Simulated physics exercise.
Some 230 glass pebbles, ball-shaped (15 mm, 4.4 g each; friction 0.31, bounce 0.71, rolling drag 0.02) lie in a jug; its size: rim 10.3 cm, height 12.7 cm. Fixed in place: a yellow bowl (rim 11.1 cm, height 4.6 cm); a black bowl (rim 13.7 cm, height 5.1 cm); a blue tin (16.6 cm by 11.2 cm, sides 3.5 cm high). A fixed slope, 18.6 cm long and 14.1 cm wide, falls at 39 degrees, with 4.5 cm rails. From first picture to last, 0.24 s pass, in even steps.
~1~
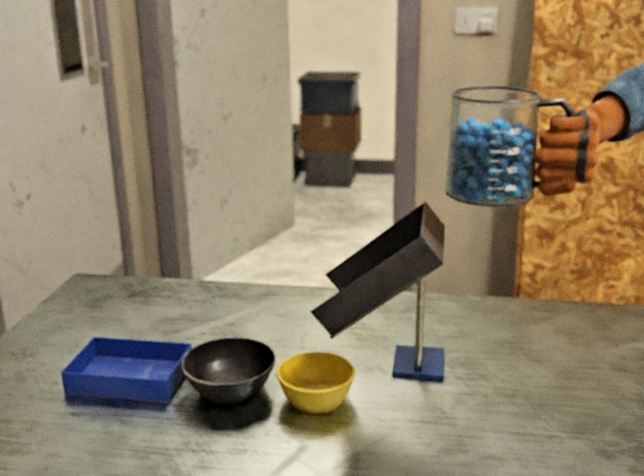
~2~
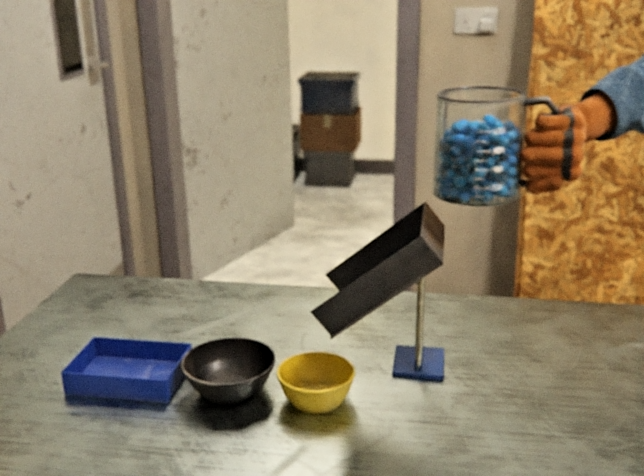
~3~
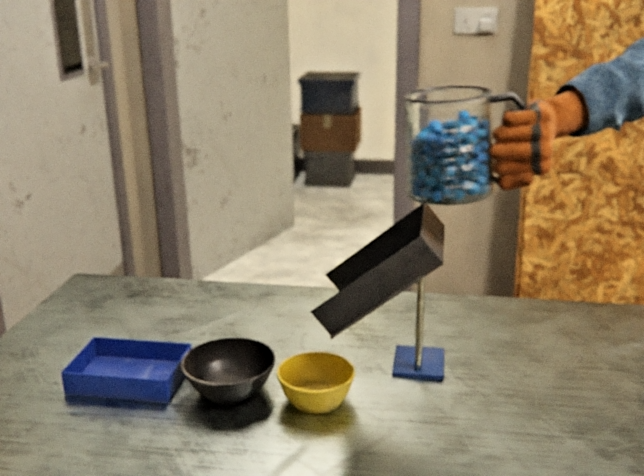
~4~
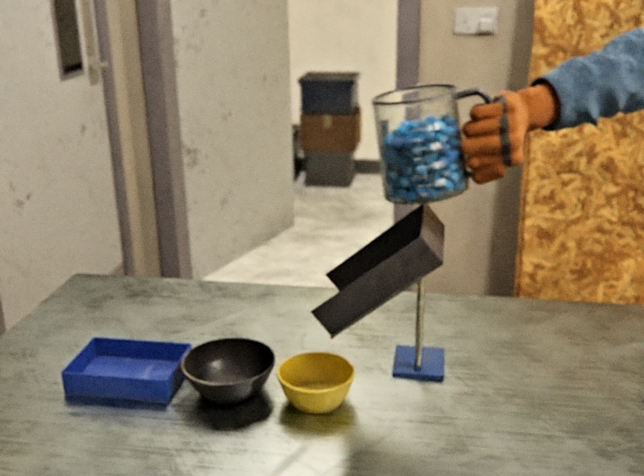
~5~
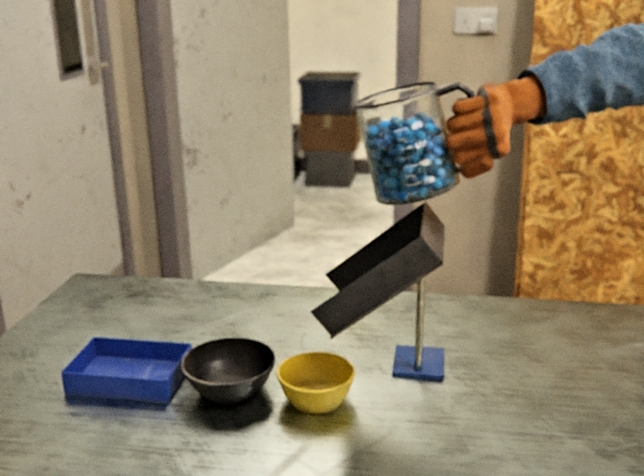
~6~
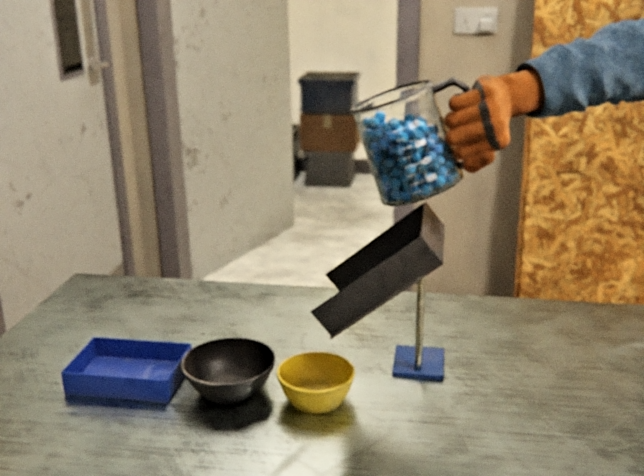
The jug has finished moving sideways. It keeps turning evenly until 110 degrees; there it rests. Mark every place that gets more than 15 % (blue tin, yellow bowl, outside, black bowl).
In the blue tin: No; in the yellow bowl: Yes; outside everything: Yes; in the black bowl: No.
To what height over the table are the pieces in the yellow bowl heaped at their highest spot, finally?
About 6.5 cm.
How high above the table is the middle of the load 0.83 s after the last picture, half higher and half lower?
Roughly 38 cm.
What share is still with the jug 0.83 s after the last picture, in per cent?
About 85 per cent.
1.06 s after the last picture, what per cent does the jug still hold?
About 45 per cent.
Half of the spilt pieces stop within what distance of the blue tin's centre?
Roughly 48 cm.
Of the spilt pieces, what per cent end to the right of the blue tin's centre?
Some 70 per cent.
Then, 0.32 s after the last picture, tilt 53 degrees; jug 100 %; middle of all pieces near (417, 154).
Then, 0.58 s after the last picture, tilt 81 degrees; jug 100 %; middle of all pieces near (420, 149).
Then, 0.83 s after the last picture, tilt 107 degrees; slope 10 %, jug 85 %; middle of all pieces near (405, 161).
Then, 1.06 s after the last picture, tilt 110 degrees; slope 30 %, jug 45 %, yellow bowl 10 %, in the air 10 %; middle of all pieces near (356, 234).
In the end, outside 40 %, black bowl 10 %, slope 0 %, jug 0 %, blue tin 0 %, yellow bowl 55 %.
